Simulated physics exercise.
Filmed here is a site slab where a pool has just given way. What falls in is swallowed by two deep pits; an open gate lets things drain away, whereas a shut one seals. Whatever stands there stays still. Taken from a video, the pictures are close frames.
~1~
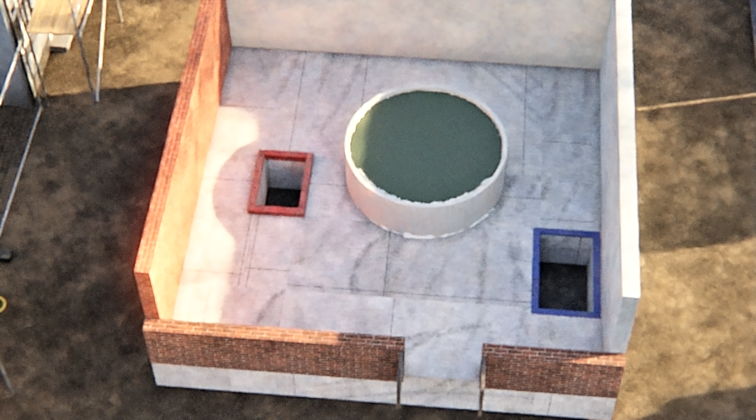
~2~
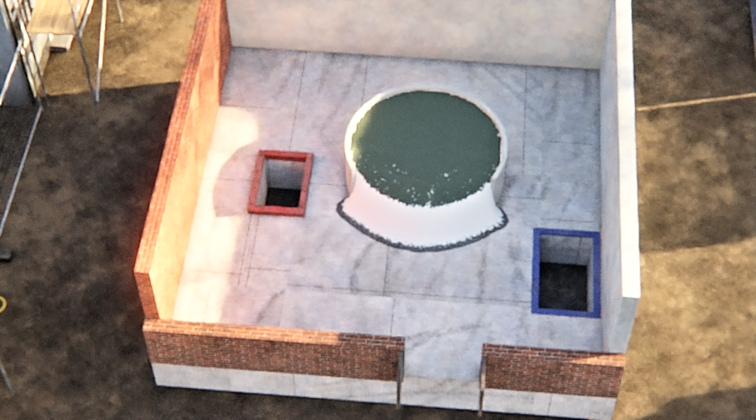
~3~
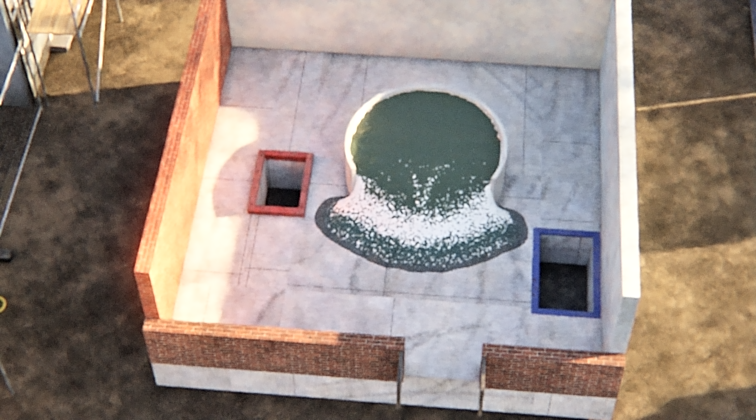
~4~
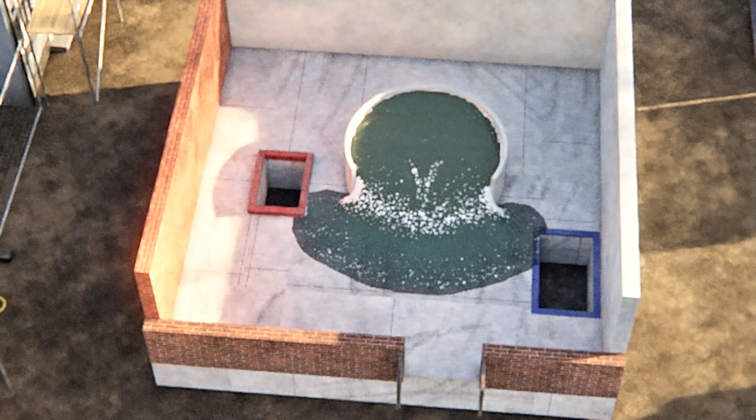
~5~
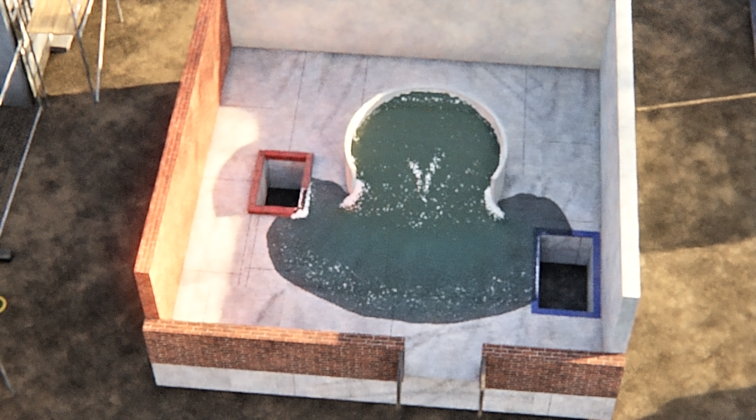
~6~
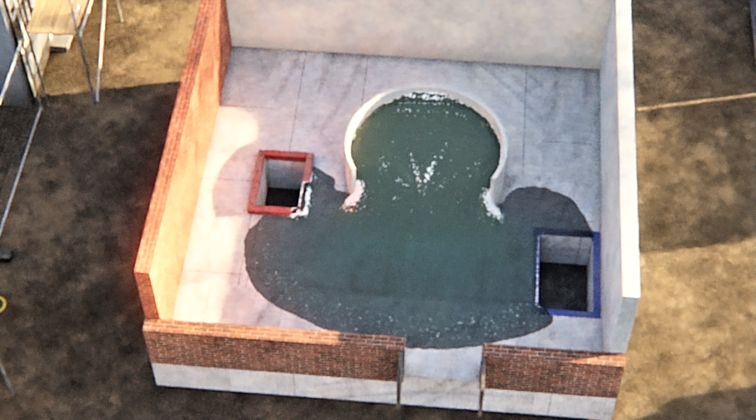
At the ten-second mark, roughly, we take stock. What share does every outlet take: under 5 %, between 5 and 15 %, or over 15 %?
Here is my call: The gate takes over 15 %; the red pit takes under 5 %; the blue pit takes over 15 %.
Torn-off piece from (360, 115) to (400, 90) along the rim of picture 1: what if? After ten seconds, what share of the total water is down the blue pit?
For blue, it comes to 8 percent.
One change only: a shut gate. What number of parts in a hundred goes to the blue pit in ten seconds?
Share for blue: 40 percent.
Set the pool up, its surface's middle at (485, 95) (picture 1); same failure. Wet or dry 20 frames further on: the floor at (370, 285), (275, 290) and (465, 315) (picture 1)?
So, first one got wet, second one got wet, third one got wet.
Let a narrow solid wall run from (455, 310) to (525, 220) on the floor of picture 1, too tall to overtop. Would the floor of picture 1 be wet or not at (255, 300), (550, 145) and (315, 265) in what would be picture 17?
In that order, I'd expect them to be reached by the flood, reached by the flood and reached by the flood.
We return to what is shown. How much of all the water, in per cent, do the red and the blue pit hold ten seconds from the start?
Roughly 2 per cent, then 28 per cent.
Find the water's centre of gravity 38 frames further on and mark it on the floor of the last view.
Centre: Close to (349, 236).
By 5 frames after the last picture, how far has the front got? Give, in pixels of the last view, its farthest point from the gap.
Roughly at (168, 343).
A moment on, water covers 45 % of the floor; the gate 2 %, the red pit 0 %, the blue pit 4 %.
Next, water covers 45 % of the floor; the gate 7 %, the red pit 0 %, the blue pit 7 %.
Then, water covers 50 % of the floor; the gate 15 %, the red pit 0 %, the blue pit 12 %.
Later, water covers 65 % of the floor; the gate 21 %, the red pit 2 %, the blue pit 20 %.
In the end, water covers 90 % of the floor; the gate 25 %, the red pit 2 %, the blue pit 27 %.
